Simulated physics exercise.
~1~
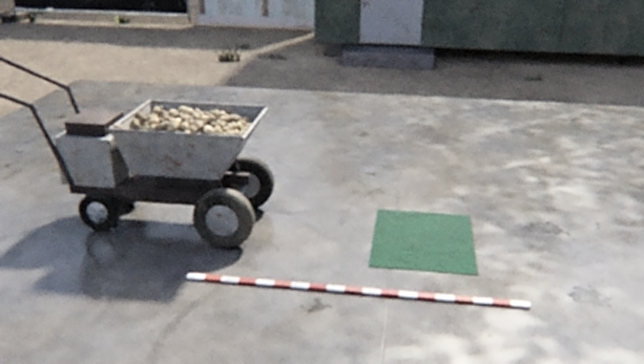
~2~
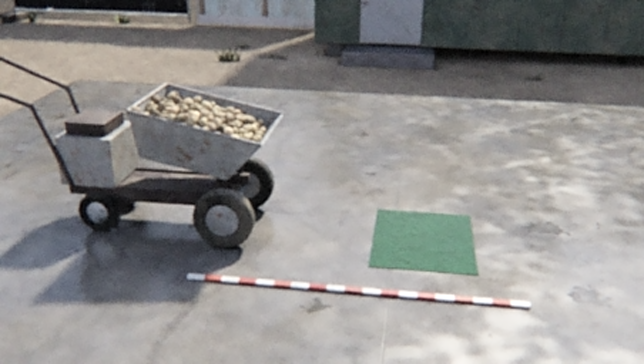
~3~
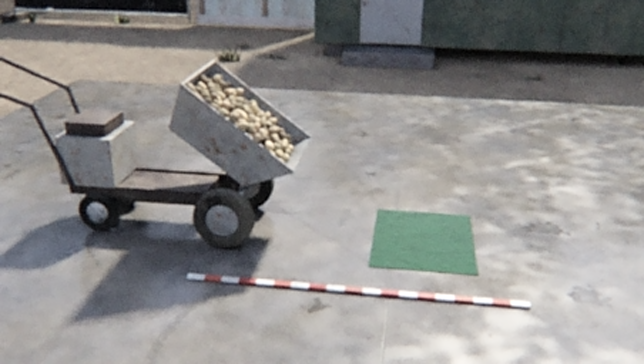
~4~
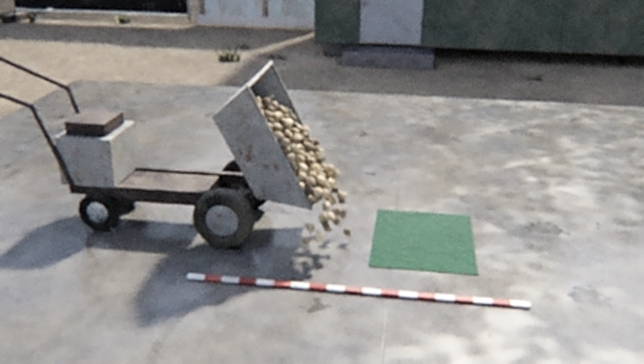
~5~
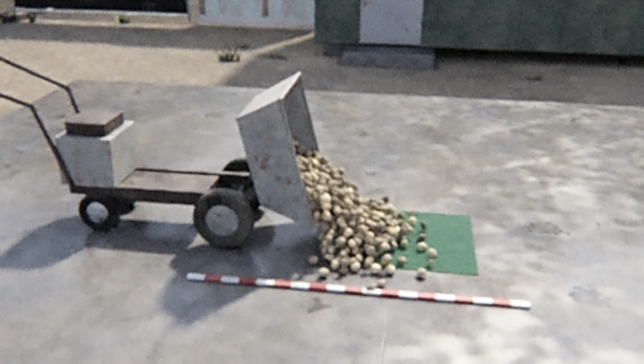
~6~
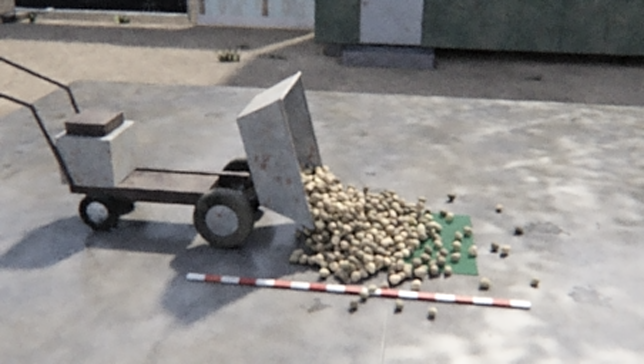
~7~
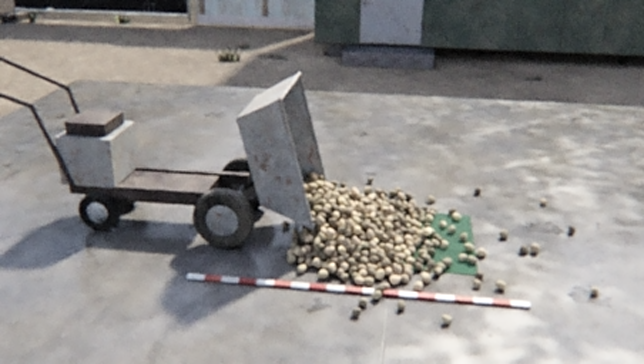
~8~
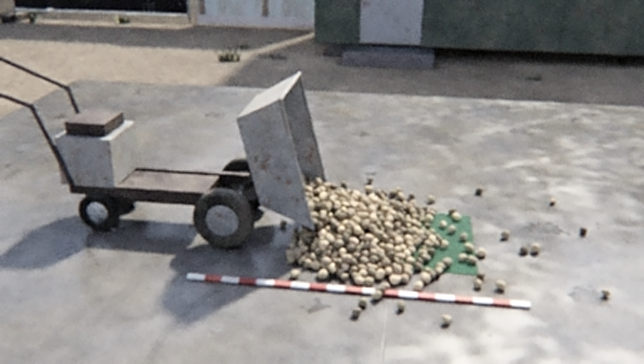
The barrow's skip tips right, spilling cobbles into a heap partly covering the green sheet.
